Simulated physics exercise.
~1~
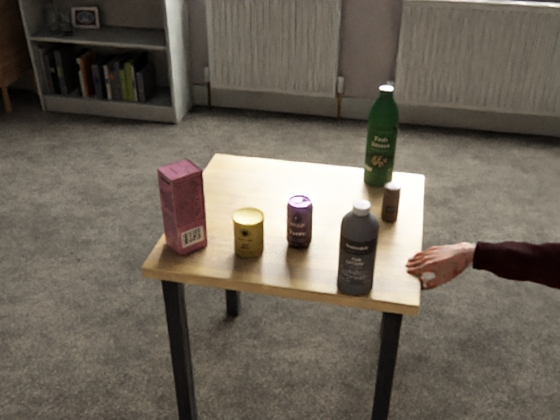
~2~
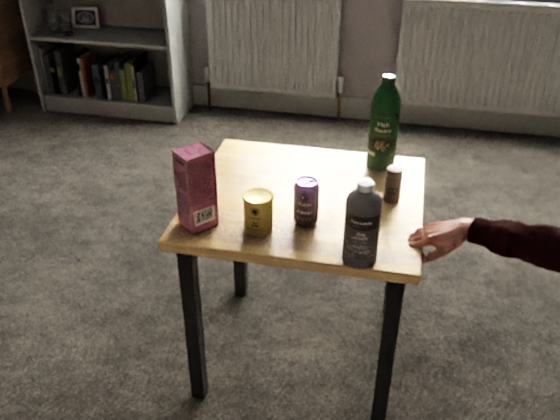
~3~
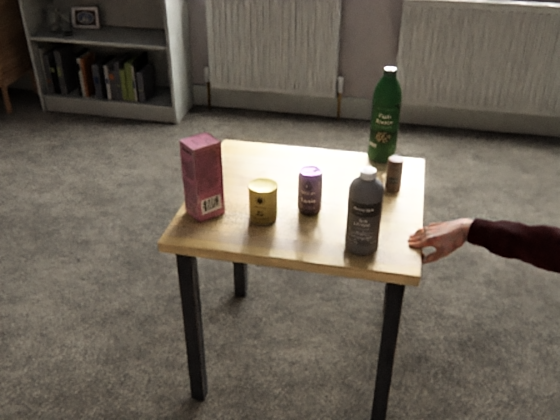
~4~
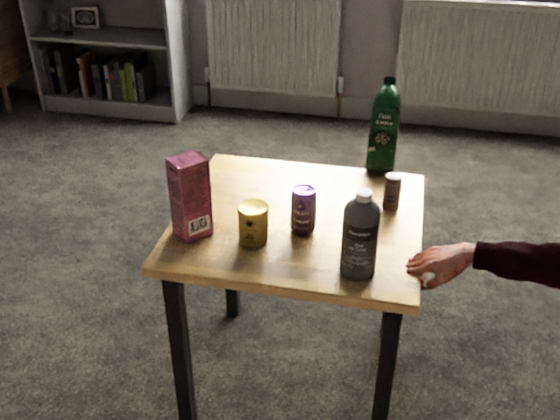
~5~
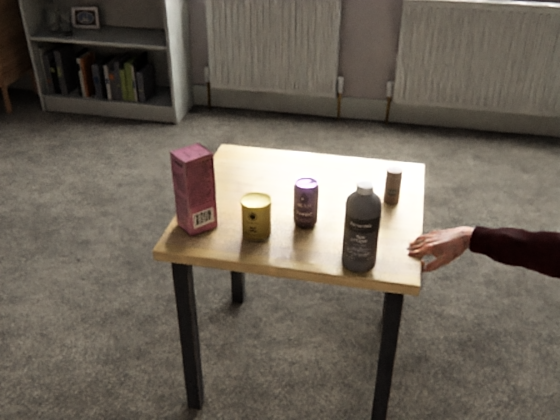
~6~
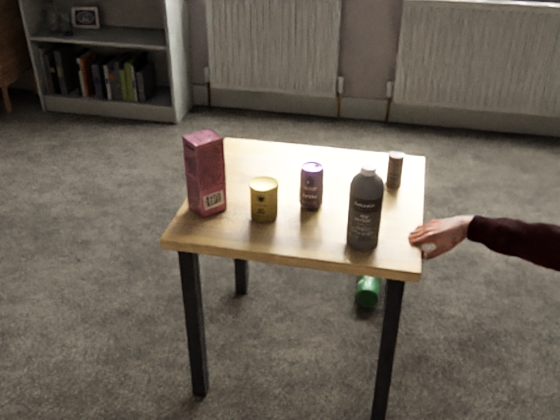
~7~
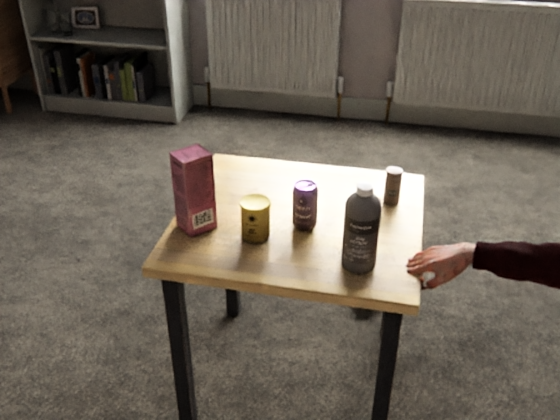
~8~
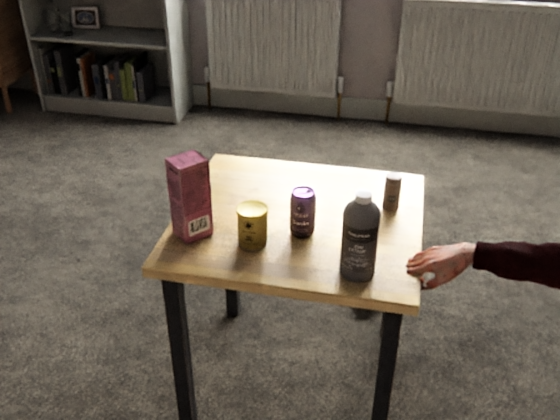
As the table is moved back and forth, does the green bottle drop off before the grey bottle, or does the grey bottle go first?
The green bottle went first, leaning over and ending up on the floor. The grey bottle was still standing on the table at the end.
A hand at the table's right edge slid it away and back again, twice over, until the tall green bottle leaned and dropped off the far side to the floor. The other five items shifted a little but were still standing on top.
